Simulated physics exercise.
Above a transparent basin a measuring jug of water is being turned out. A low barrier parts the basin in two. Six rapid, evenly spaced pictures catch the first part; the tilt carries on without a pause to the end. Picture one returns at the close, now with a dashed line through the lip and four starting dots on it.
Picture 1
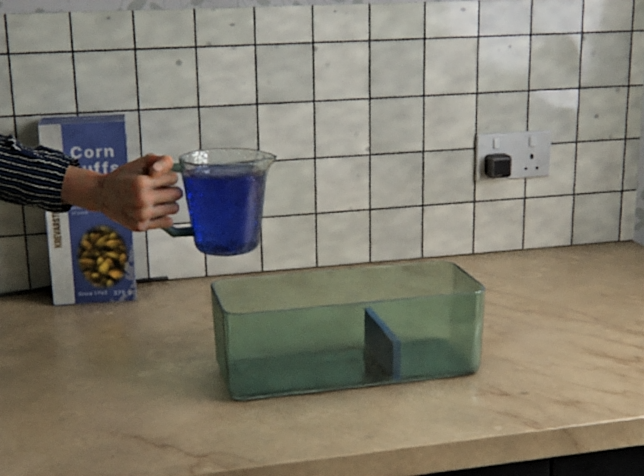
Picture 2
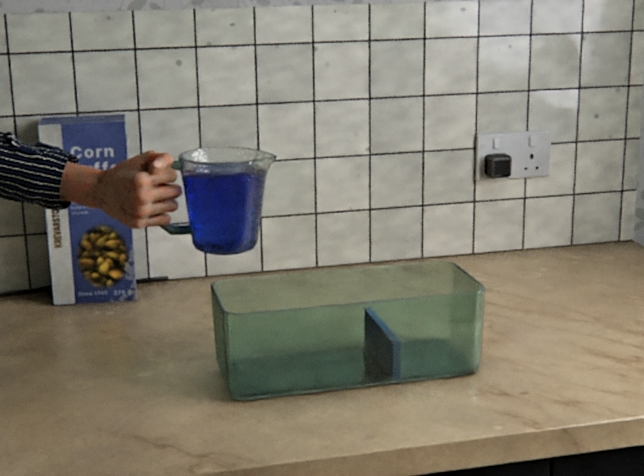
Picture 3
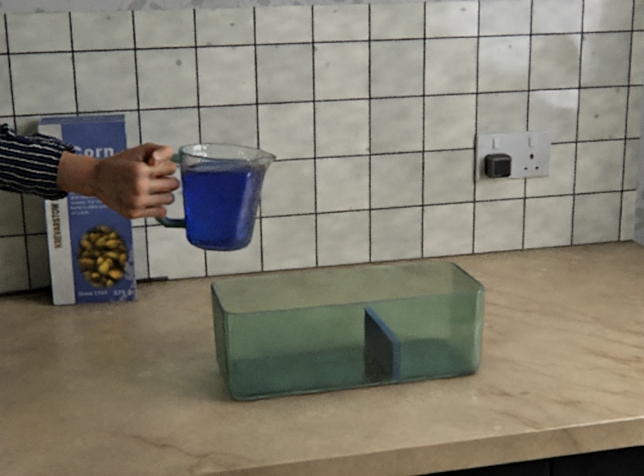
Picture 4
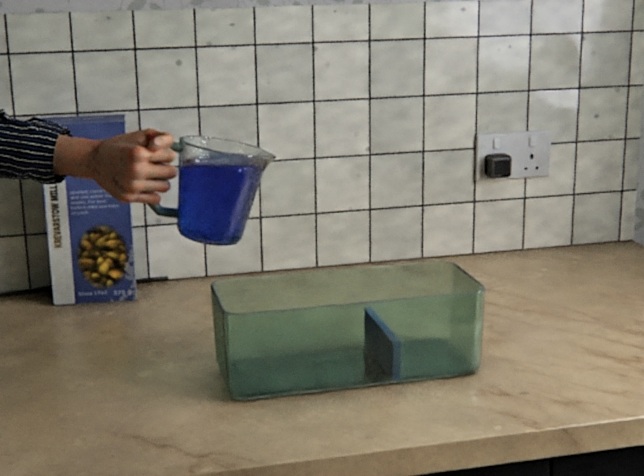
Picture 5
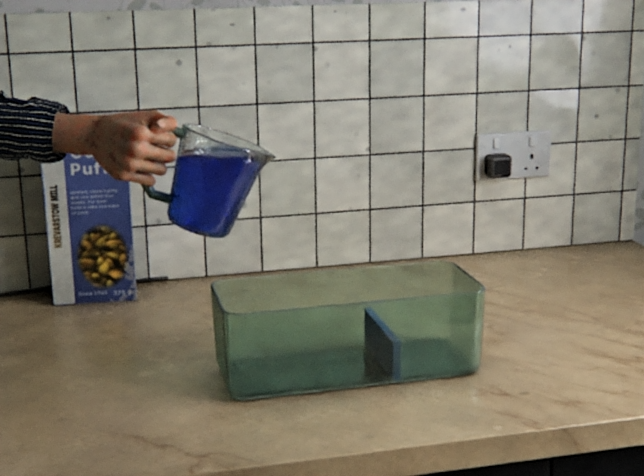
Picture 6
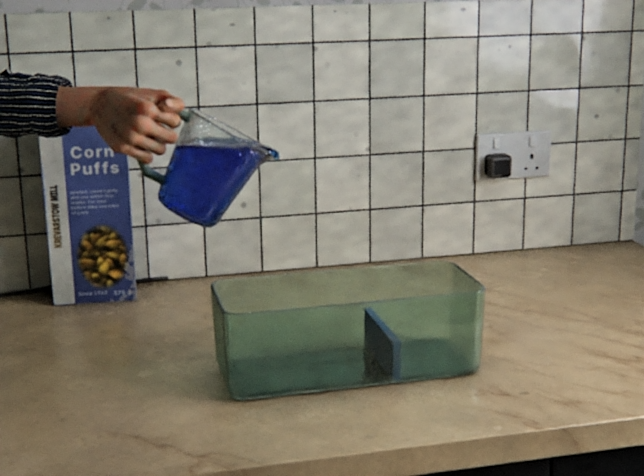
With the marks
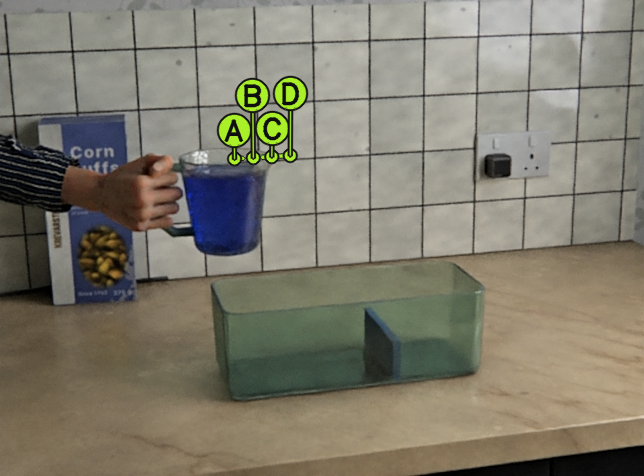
A hand held a clear jug of blue water above a divided, see-through basin on a kitchen counter, then gradually tilted it to the right until the water reached the lip.
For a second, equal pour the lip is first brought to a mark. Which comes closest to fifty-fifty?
Best: D.
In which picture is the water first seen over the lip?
Picture 6.
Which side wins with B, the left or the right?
The left side.
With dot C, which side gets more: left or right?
The left one.
On the marked copy, A at (234, 158); B at (253, 157); C at (271, 156); D at (290, 155).
If A is chosen, about 91 % ends left of the wall and 5 % right of it; 3 % is lost outside.
If B is chosen, about 92 % ends left of the wall and 4 % right of it; 4 % is lost outside.
If C is chosen, about 91 % ends left of the wall and 5 % right of it; 4 % is lost outside.
If D is chosen, about 56 % ends left of the wall and 41 % right of it.
